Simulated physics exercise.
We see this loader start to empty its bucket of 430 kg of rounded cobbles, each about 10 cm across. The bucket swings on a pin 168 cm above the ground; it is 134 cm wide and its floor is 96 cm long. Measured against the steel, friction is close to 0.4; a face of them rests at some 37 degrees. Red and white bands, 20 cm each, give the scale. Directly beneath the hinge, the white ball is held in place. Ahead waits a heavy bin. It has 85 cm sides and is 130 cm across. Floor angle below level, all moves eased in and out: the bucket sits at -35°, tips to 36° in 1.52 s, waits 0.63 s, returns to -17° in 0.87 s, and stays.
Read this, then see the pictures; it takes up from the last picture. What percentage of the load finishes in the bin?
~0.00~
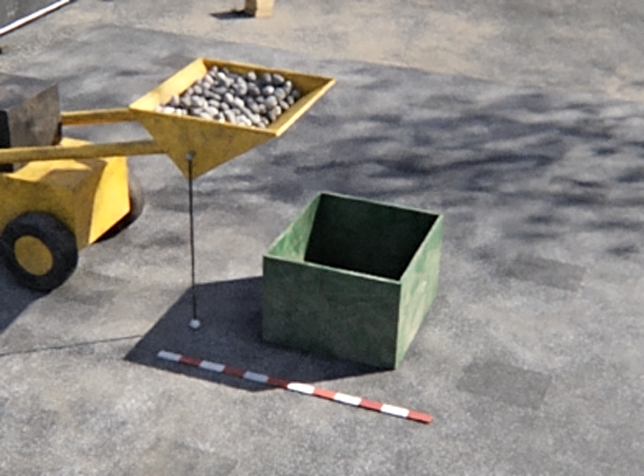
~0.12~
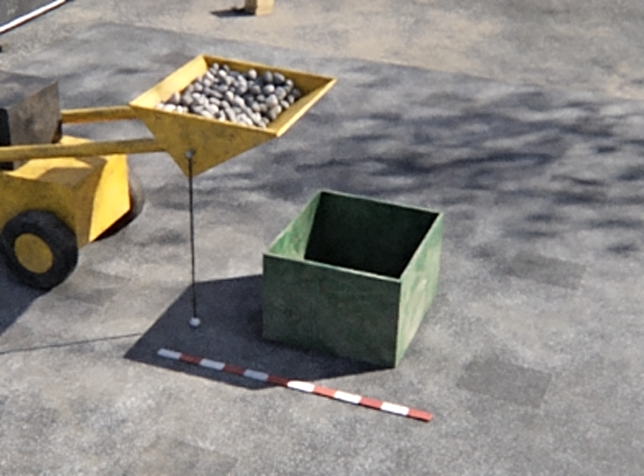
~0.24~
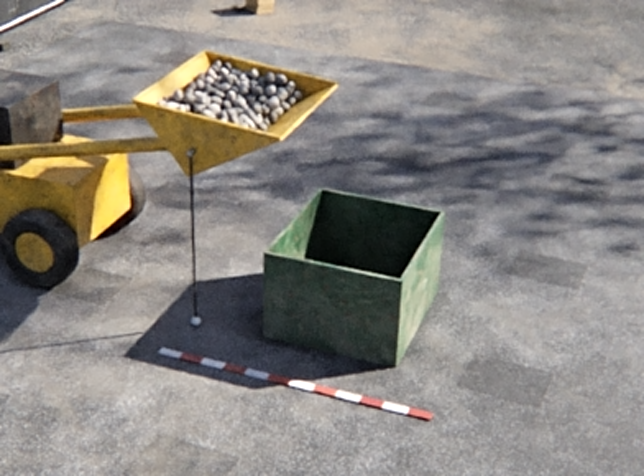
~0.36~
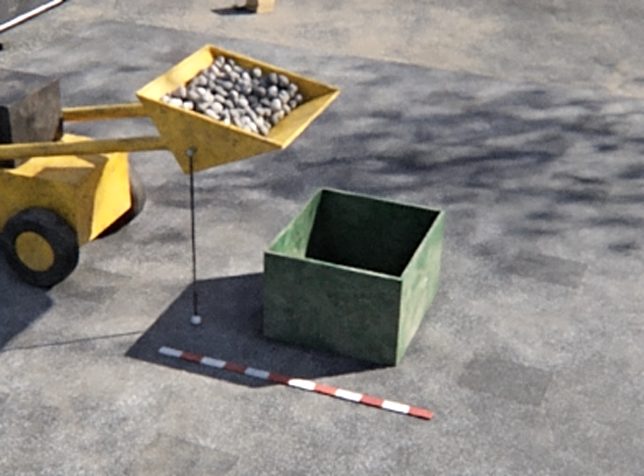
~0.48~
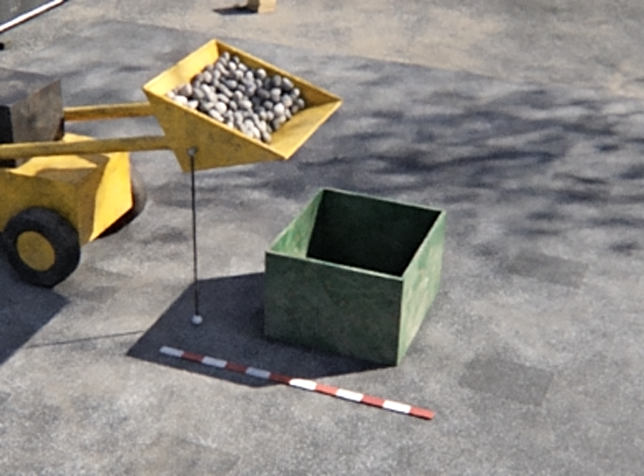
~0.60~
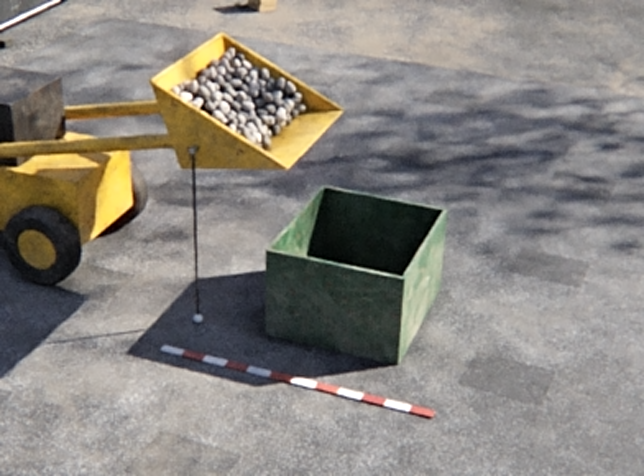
About 95 per cent.
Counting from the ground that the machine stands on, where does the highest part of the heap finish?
Result: Near 34 cm above the ground.
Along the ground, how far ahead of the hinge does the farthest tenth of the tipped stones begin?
Distance from the hinge: About 170 cm.
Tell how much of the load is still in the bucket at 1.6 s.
Still inside: Around 55 %.
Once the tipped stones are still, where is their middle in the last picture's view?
Somewhere around (361, 298) in the last picture.
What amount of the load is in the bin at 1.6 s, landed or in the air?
Some 40 per cent of the load by that point.
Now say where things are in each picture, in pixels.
In the first frame, the bucket is at -35°, its lip at (278, 134); the top of the load is at (238, 85).
In the second frame, the bucket is at -34°, its lip at (278, 134); the top of the load is at (238, 79); the stones move at 0.1 m/s on average.
The third frame shows lip at (281, 139), floor tilted -30°, highest stones at (218, 77); the stones move at 0.1 m/s on average.
The fourth frame shows lip at (283, 147), floor tilted -25°, highest stones at (214, 72); the stones move at 0.2 m/s on average.
In the fifth frame, the bucket is at -18°, its lip at (286, 157); the top of the load is at (219, 68); the stones move at 0.2 m/s on average.
In the sixth frame, the bucket is at -11°, its lip at (287, 168); the top of the load is at (221, 65); the stones move at 0.3 m/s on average.
After 1.1 s the floor is at 25°; 100 % in the bucket; the foremost stones are at (287, 173).
After 1.6 s the floor is at 36°; 53 % in the bucket, 7 % short of the bin, 39 % in the bin, 1 % beside or beyond the bin; the foremost stones are at (339, 278).
After 3.5 s the floor is at -17°; 0 % in the bucket, 96 % in the bin, 4 % beside or beyond the bin; the foremost stones are at (425, 312).
After 6.3 s the floor is at -17°; 0 % in the bucket, 96 % in the bin, 4 % beside or beyond the bin; the foremost stones are at (425, 312).
